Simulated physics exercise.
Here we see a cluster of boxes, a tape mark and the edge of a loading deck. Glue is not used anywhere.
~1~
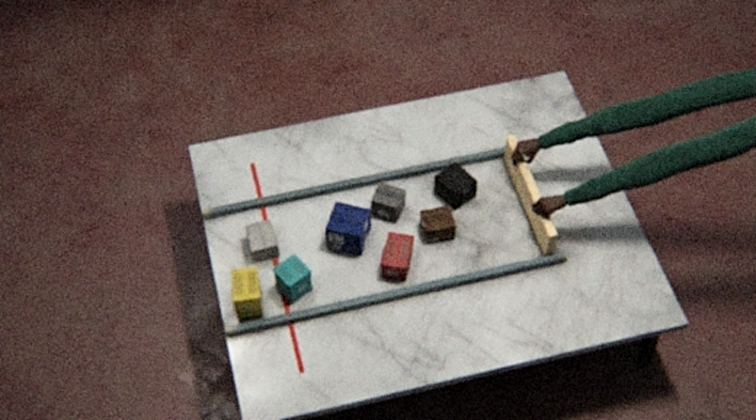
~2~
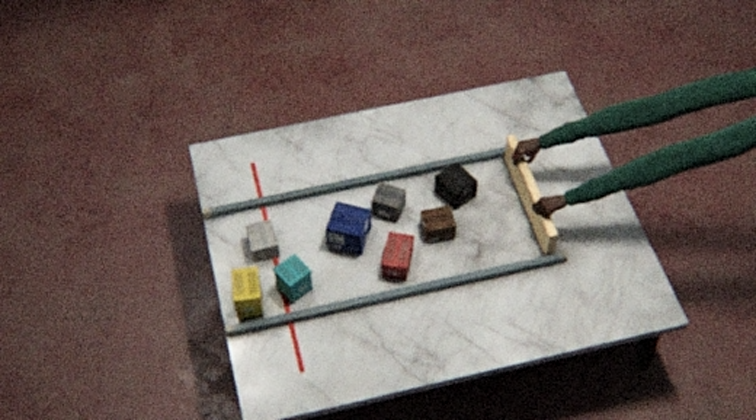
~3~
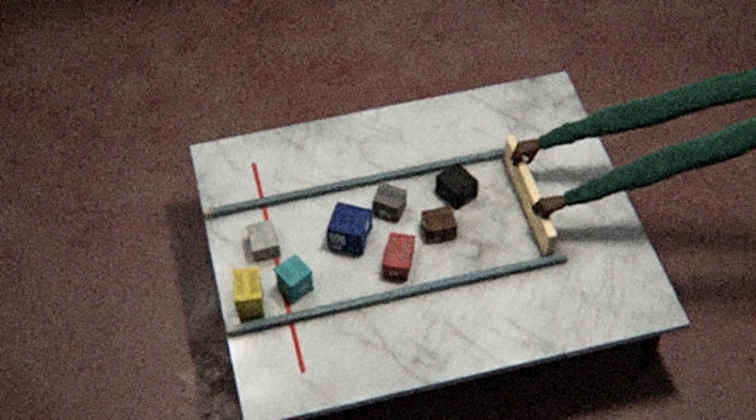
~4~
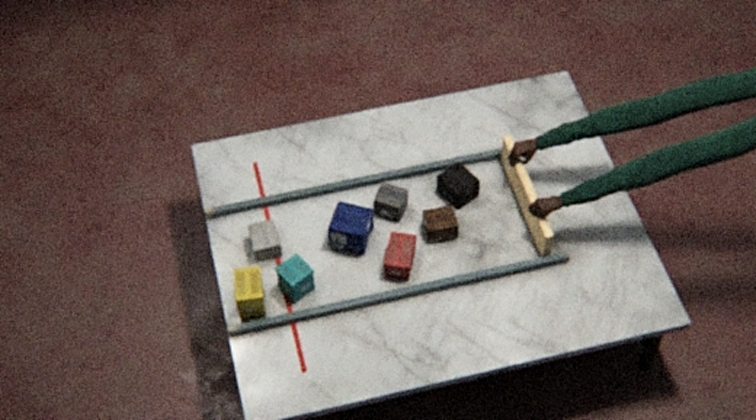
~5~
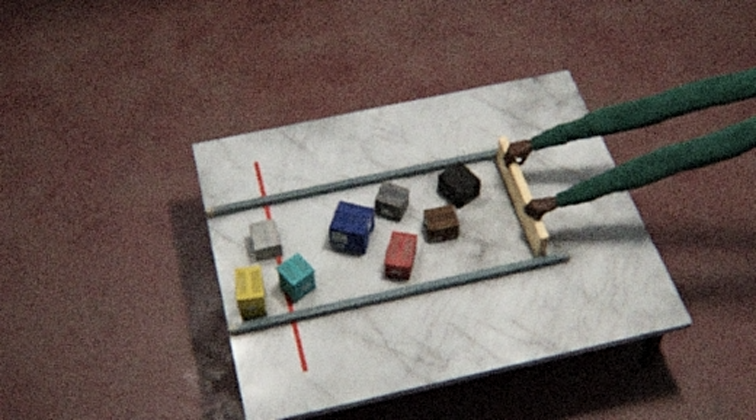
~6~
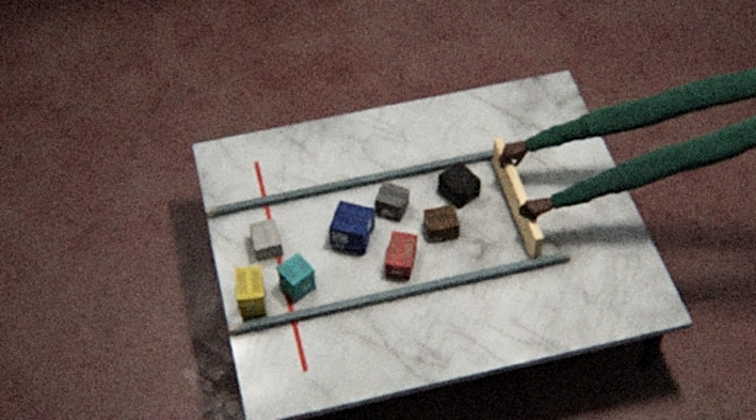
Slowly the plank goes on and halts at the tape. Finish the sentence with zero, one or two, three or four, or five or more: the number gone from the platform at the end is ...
The number gone from the platform at the end is one or two.
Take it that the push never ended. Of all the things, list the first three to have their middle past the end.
White parcel, yellow tote, blue parcel.
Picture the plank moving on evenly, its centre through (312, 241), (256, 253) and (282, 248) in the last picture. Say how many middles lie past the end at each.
In order: 0, 5, 2.
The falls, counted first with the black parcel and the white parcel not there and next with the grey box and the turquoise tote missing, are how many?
The first count is 1 and the second is 1.
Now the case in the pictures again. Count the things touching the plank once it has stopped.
Tally at the end: 3.
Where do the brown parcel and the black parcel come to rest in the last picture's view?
The one named first is at (262, 252), the next at (256, 223).
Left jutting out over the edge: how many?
Tally: 1.
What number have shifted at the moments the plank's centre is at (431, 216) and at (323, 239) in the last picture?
First 3 and then 7.
Early on, none off yet; yellow tote at rest near (251, 292); white parcel at rest near (266, 240); turquoise tote at rest near (297, 278).
Finally, the number that fall off is one or two; lost, white parcel and yellow tote.
